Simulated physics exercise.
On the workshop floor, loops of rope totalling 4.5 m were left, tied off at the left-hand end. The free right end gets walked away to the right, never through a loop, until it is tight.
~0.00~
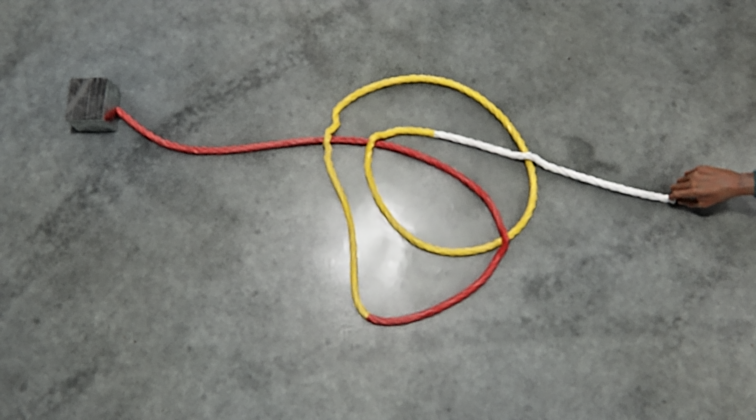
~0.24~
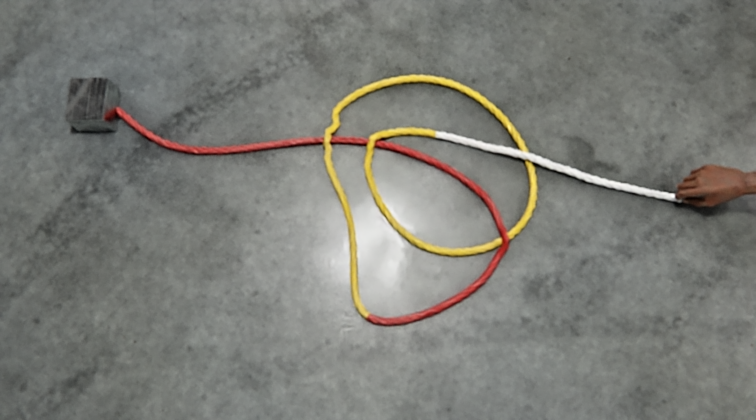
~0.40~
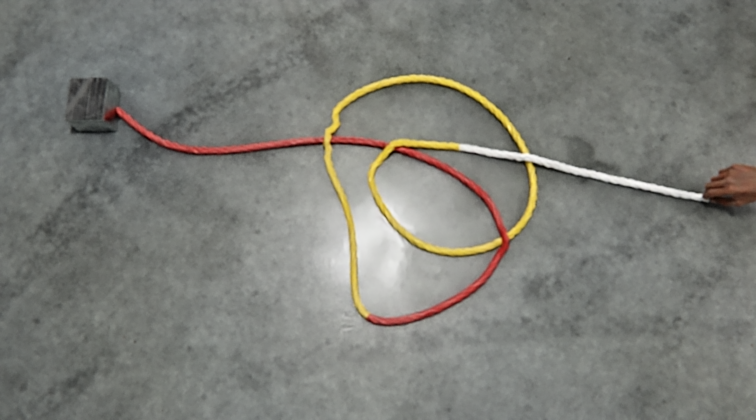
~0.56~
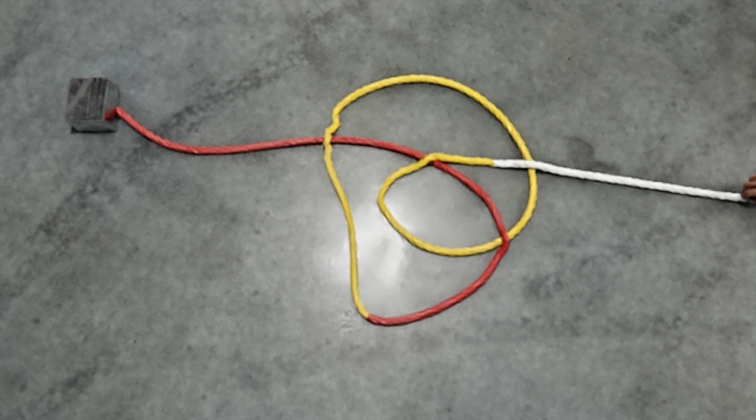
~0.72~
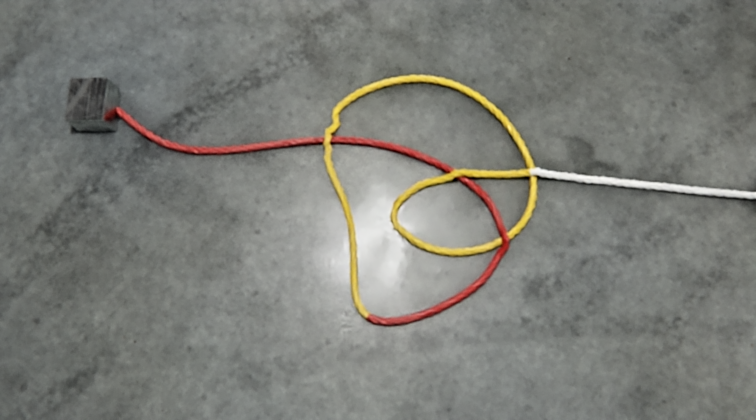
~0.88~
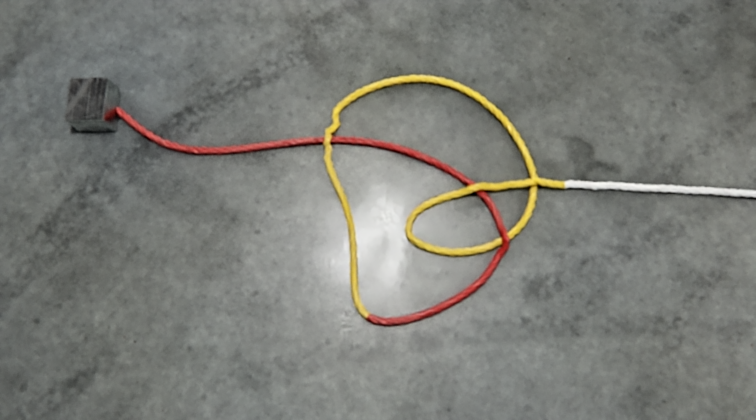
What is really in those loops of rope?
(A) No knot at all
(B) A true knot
Option B: A true knot.
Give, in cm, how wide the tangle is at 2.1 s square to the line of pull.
Roughly 56 cm.
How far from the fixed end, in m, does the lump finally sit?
Position: Approx. 1.4 m along.
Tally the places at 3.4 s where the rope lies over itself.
Count: 3.
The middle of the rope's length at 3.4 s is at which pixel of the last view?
Mid-length point: Approx. (526, 176) px.
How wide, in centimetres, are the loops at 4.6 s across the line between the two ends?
Result: 24 cm, approx.
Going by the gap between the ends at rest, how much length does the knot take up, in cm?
I'd put it close to 20 centimetres.
By 2.1 s, the ends are 2.6 m apart, loops still 57 cm across.
By 3.4 s, the ends are 3.4 m apart, loops still 37 cm across.
By 4.6 s, the ends are 4.1 m apart, loops still 24 cm across.
By 5.9 s, the ends are 4.3 m apart, loops still 7 cm across.
By 6.2 s, the ends are 4.3 m apart, loops still 7 cm across.
